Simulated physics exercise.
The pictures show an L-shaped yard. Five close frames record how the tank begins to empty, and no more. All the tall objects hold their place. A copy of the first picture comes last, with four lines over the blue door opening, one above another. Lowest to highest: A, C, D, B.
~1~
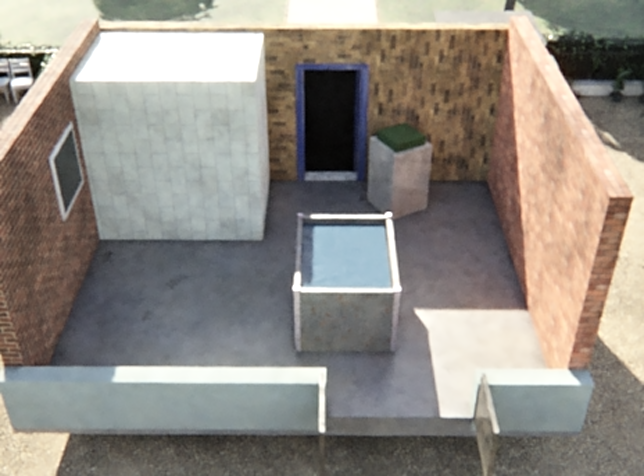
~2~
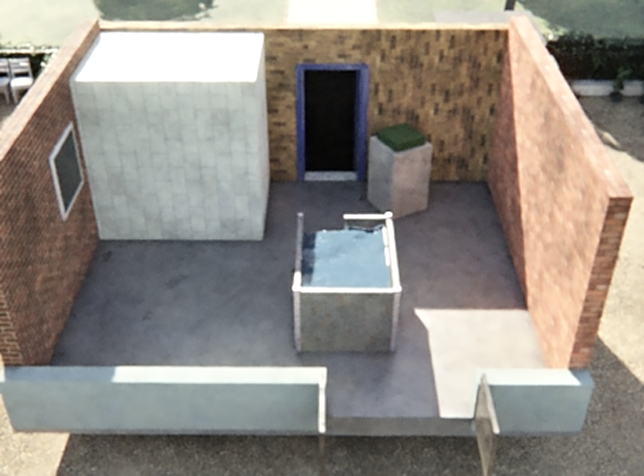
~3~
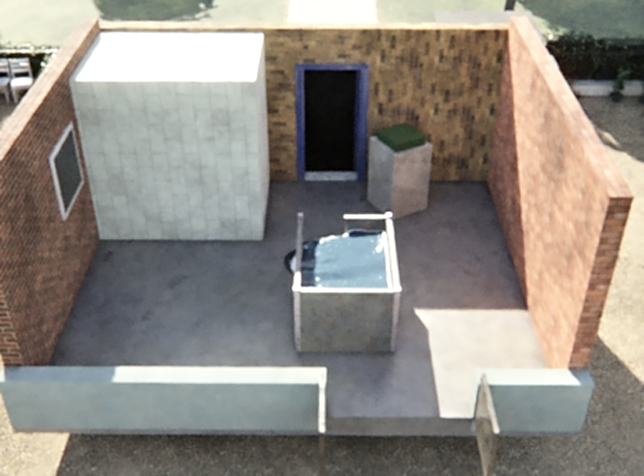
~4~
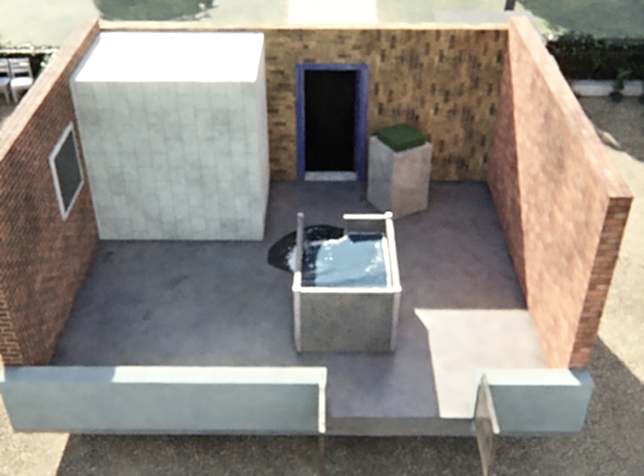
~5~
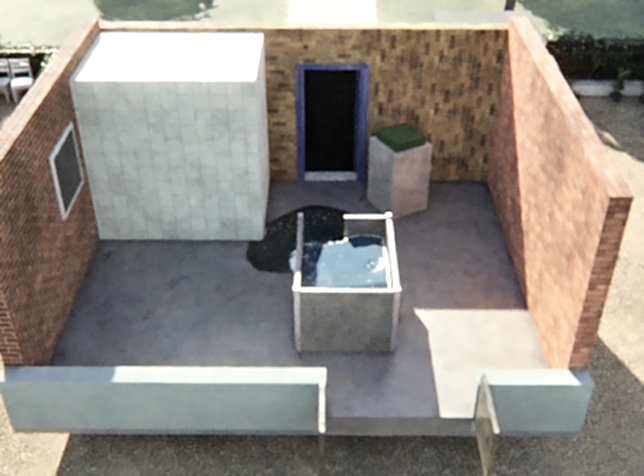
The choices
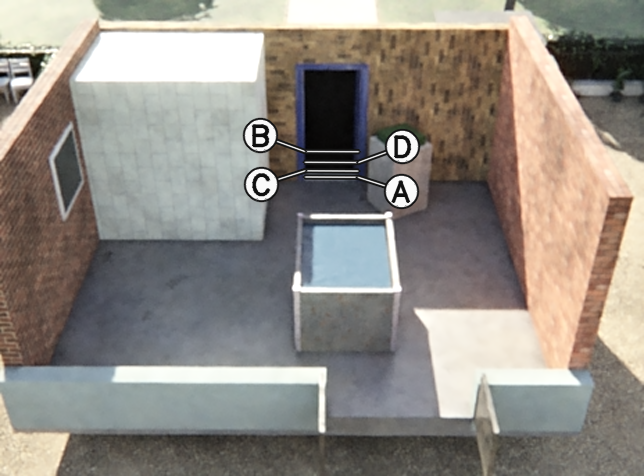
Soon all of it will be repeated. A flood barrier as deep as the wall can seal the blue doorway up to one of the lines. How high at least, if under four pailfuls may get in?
I would pick line D.
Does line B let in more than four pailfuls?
No, that is safe.
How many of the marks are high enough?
Two of the four.
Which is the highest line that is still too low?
C it is.
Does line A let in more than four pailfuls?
Yes, that goes wrong.
In white, A at (331, 177); B at (331, 151); C at (331, 170); D at (331, 162); from the bottom up A, C, D, B.
Choosing A, dozens of bucketfuls pour in.
Choosing B, nothing gets over.
Choosing C, about 12 bucketfuls get in.
Choosing D, a splash gets over, under a bucket.
